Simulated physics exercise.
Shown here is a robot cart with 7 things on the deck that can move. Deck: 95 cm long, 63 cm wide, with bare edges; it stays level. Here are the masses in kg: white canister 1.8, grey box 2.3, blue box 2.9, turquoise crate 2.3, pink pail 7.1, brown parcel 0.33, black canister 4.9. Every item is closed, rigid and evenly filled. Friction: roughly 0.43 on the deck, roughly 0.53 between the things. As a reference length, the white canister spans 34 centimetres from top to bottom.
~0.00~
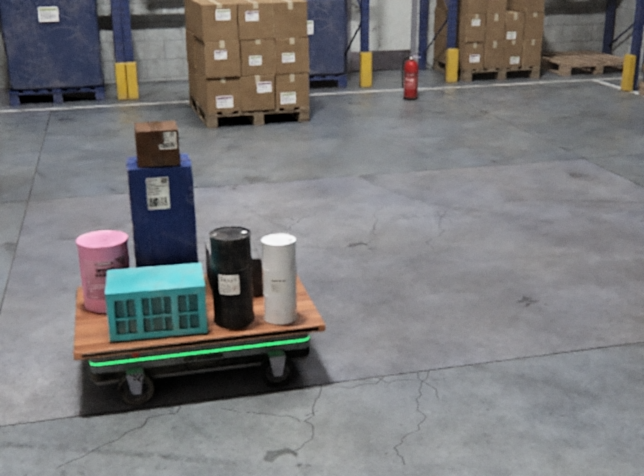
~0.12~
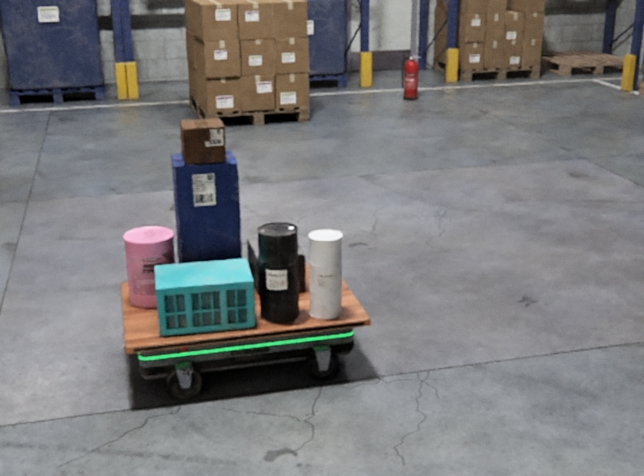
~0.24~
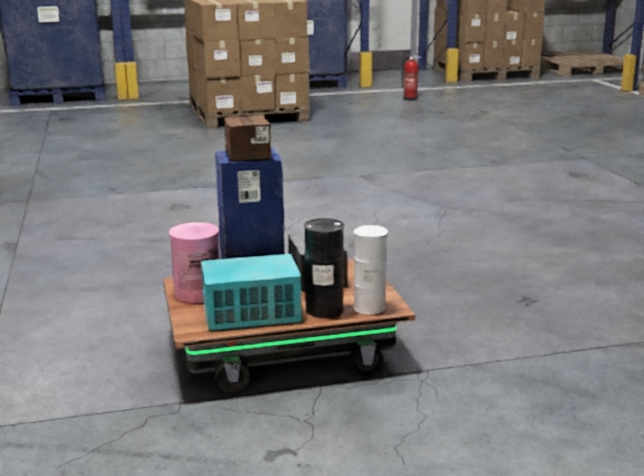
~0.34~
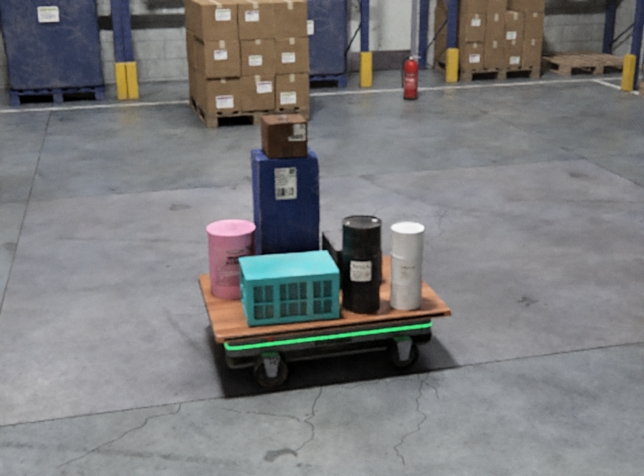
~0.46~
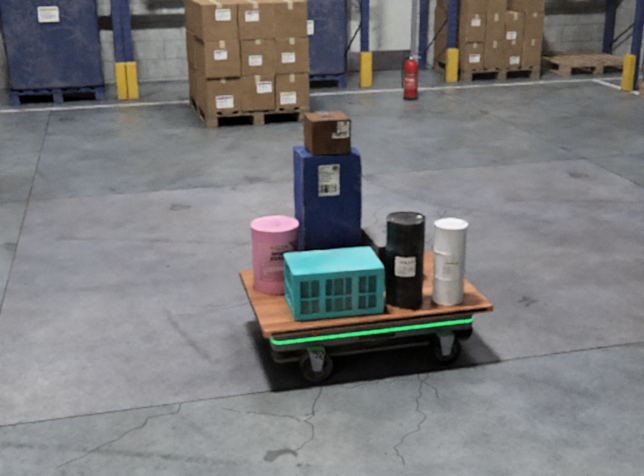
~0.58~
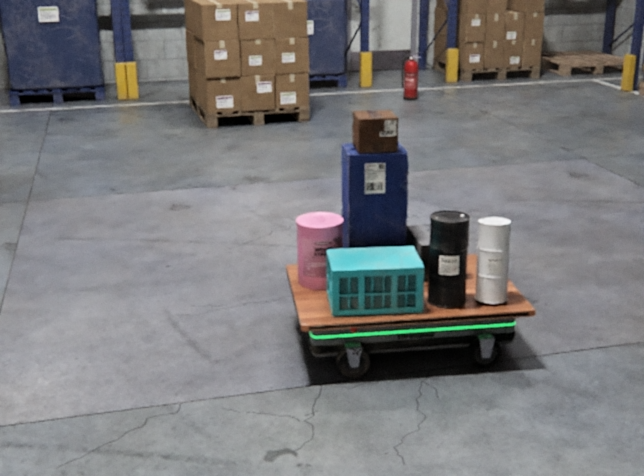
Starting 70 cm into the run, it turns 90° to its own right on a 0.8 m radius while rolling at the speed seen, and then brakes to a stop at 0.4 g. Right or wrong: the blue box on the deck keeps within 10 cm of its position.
Wrong.
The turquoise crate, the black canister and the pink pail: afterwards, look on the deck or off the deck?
Once it all settles, the turquoise crate stays on its surface, the black canister leaves its surface and the pink pail stays on its surface.
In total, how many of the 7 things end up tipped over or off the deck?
The number is 5.
Around 0.98 s, cart 157 cm along, turned 52°; grey box and brown parcel now off the deck; blue box at 18° to upright near (559, 223); white canister on its side.
Around 1.38 s, cart 221 cm along, turned 90°; white canister and blue box now off the deck; black canister on its side.
Around 1.88 s, cart 258 cm along, turned 90°, stopped; black canister now off the deck.
Finally (2.9 s), off the deck, white canister, grey box, blue box, brown parcel and black canister; the other 2 still in place (within 10 cm).
